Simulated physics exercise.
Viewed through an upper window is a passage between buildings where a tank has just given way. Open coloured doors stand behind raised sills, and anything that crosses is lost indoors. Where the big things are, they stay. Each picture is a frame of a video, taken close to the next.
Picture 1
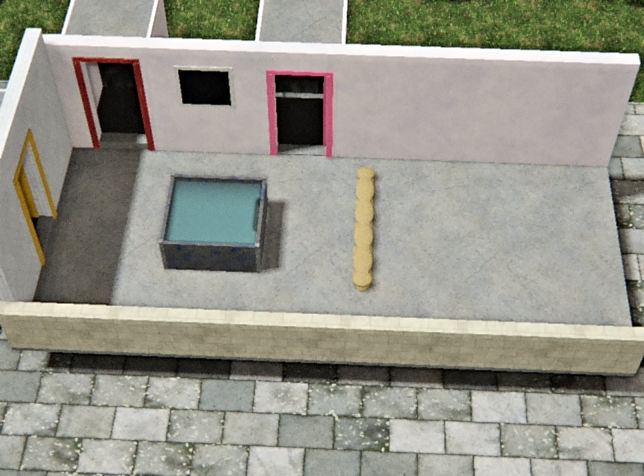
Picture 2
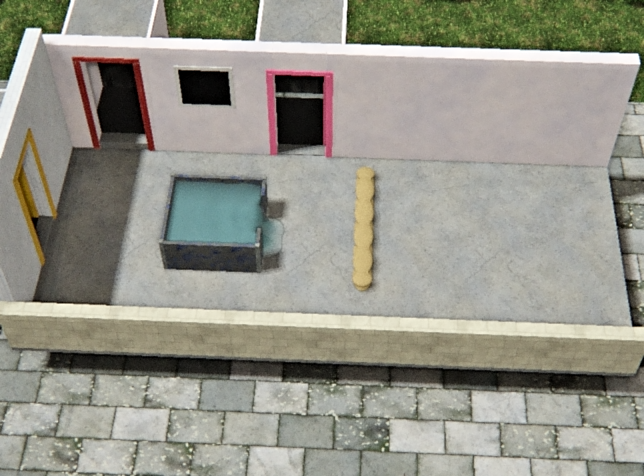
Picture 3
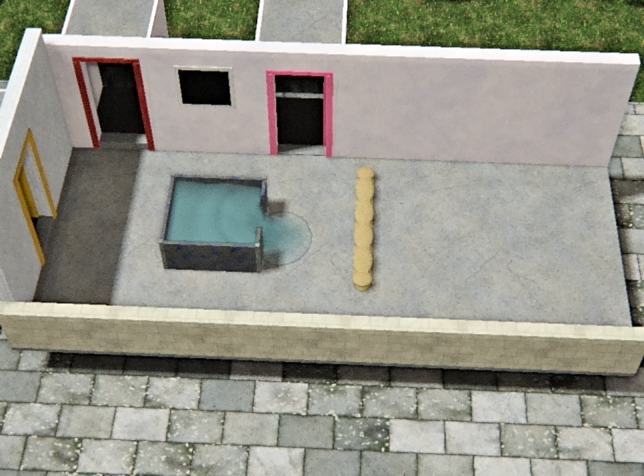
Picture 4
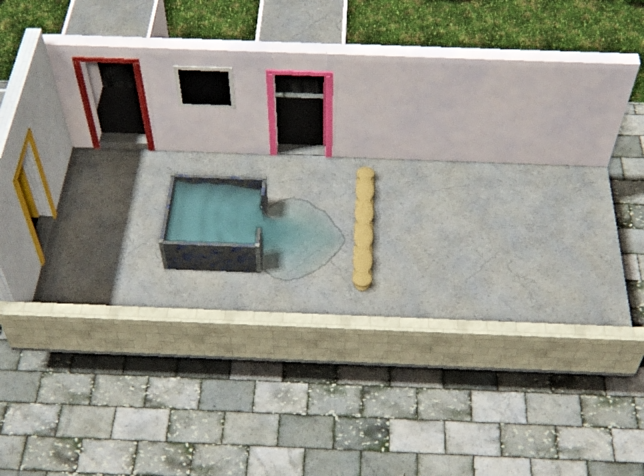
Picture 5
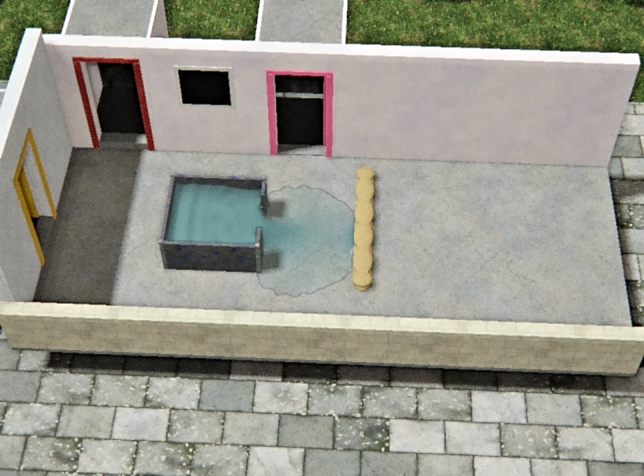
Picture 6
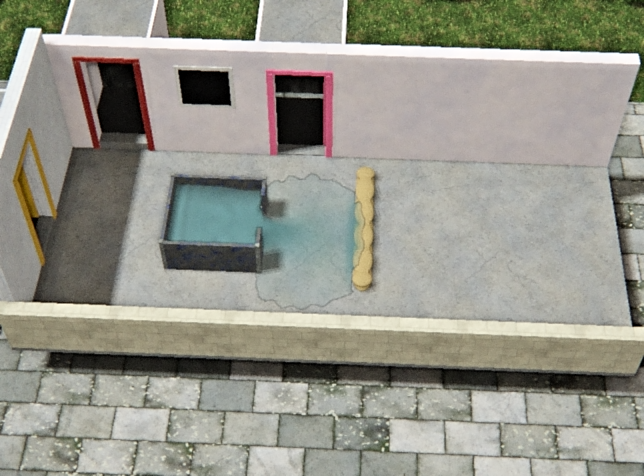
Water pours from the right side of an open tank and spreads to a tan barrier.
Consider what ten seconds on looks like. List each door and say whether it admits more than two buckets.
Pink door - admits more than two; red door - admits no more than two; yellow door - admits no more than two.
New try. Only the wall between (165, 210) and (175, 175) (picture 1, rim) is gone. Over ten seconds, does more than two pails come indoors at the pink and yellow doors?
In brief, the pink door remains below and the yellow door exceeds the mark.
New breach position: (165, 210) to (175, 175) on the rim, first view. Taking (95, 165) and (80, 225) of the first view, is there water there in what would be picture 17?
Well, the first place would be submerged and the second one submerged.
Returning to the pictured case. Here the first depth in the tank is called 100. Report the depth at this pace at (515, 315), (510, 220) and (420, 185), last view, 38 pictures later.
First spot roughly 2 %, second 4 %, third 2 %.
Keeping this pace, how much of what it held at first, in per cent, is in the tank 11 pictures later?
That would be roughly 50 per cent.
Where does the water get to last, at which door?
From what the pictures show, it's the yellow one.
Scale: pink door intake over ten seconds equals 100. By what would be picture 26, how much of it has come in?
Share at that point: Roughly 30 %.
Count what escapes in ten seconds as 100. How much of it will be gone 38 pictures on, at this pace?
Estimate: 40 %.
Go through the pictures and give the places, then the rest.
In the first frame, the open tank at (214, 213) is whole and still.
In the second frame, water pours out at (260, 230) and has run to (274, 221).
In the third frame, the front is at (307, 236), out from the gap at (261, 231).
In the fourth frame, the front is at (338, 237), out from the gap at (261, 230).
In the fifth frame, water pours out at (260, 230) and has run to (353, 216).
In the sixth frame, the front is at (354, 196), out from the gap at (260, 230).
A moment on, water covers 20 % of the floor; the pink door wet at the sill, nothing in, the red door not reached, the yellow door not reached.
Next, water covers 25 % of the floor; the pink door under two buckets in, the red door not reached, the yellow door not reached.
Then, water covers 50 % of the floor; the pink door over two buckets in, the red door not reached, the yellow door not reached.
Later, water covers 85 % of the floor; the pink door over two buckets in, the red door wet at the sill, nothing in, the yellow door not reached.
In the end, water covers 90 % of the floor; the pink door over two buckets in, the red door wet at the sill, nothing in, the yellow door wet at the sill, nothing in.
